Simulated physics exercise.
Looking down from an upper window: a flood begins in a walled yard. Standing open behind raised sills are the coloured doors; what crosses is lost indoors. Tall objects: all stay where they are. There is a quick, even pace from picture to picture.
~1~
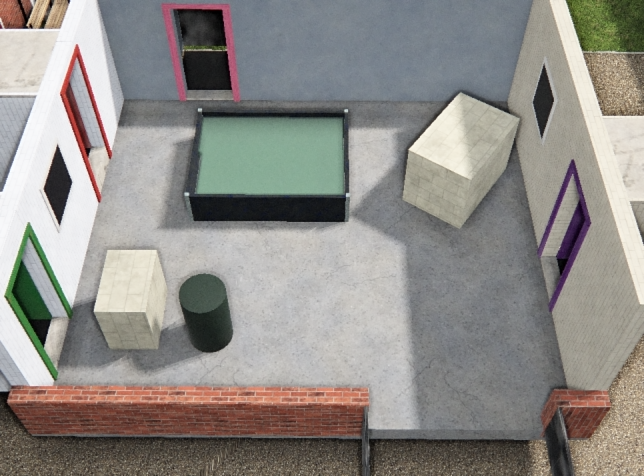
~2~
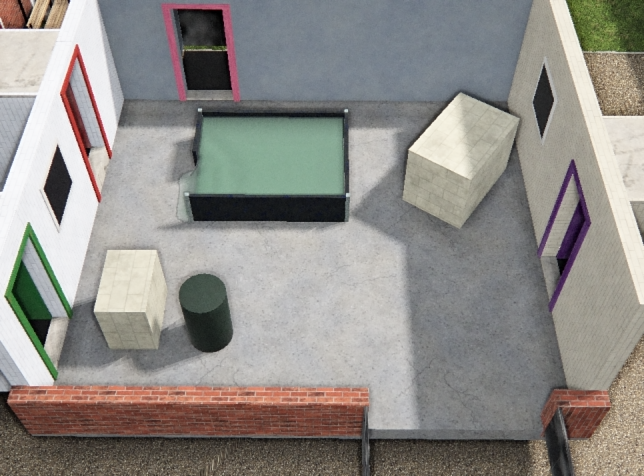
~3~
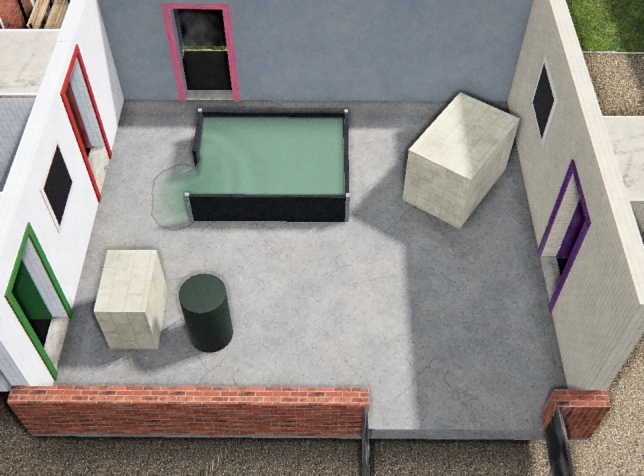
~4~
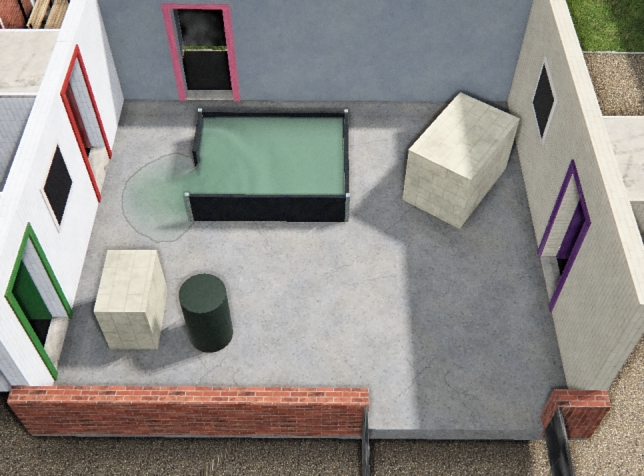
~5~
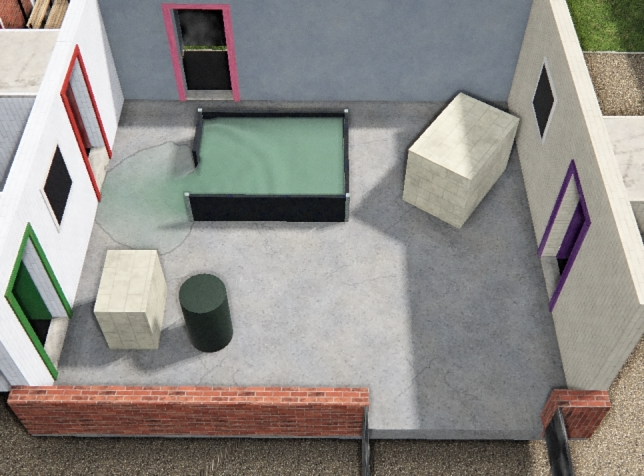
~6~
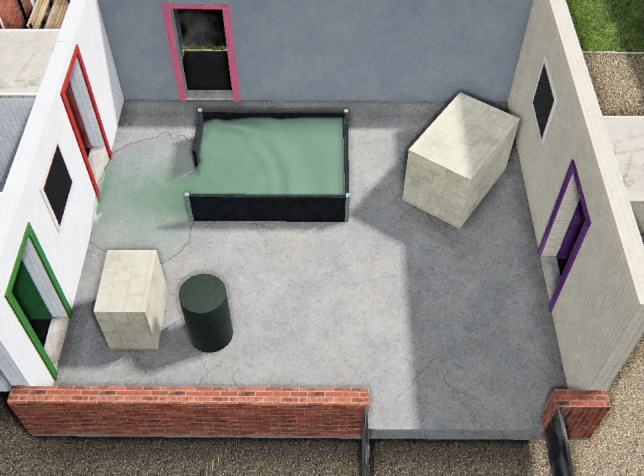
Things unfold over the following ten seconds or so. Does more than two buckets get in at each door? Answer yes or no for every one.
Green door: Yes, purple door: No, red door: No, pink door: Yes.
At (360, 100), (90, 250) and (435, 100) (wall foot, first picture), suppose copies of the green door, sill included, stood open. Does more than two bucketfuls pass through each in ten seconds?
In order: Falls short, exceeds it, falls short.
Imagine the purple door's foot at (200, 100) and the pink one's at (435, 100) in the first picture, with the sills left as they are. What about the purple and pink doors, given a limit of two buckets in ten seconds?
Looking at it, I'd say the purple one breaks the limit and the pink one is safe.
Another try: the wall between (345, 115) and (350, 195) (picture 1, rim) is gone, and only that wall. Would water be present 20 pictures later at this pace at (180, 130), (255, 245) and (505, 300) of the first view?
The first spot is spared, the second spared and the third soaked.
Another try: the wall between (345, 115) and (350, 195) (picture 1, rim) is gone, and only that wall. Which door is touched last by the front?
It's the green one.
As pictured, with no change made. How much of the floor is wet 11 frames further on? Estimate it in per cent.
Roughly 20 percent, I reckon.
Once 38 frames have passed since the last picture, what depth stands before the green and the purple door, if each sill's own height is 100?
About 170 and 0 %.
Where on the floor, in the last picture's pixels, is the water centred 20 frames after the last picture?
I would point to (205, 201).
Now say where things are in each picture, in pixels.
In the first picture, still water in the tank at (271, 155).
In the second picture, the front is at a hidden place, out from the gap at (196, 190).
In the third picture, the front is at (161, 178), out from the gap at (196, 191).
In the fourth picture, water pours out at (196, 191) and has run to (133, 181).
In the fifth picture, water pours out at (196, 191) and has run to (106, 178).
In the sixth picture, the front is at (111, 158), out from the gap at (196, 191).
A moment on, water covers 10 % of the floor; the green door not reached, the purple door not reached, the red door wet at the sill, nothing in, the pink door not reached.
Next, water covers 20 % of the floor; the green door wet at the sill, nothing in, the purple door not reached, the red door wet at the sill, nothing in, the pink door not reached.
Then, water covers 35 % of the floor; the green door under two buckets in, the purple door not reached, the red door wet at the sill, nothing in, the pink door under two buckets in.
Later, water covers 70 % of the floor; the green door over two buckets in, the purple door not reached, the red door wet at the sill, nothing in, the pink door over two buckets in.
In the end, water covers 95 % of the floor; the green door over two buckets in, the purple door wet at the sill, nothing in, the red door wet at the sill, nothing in, the pink door over two buckets in.
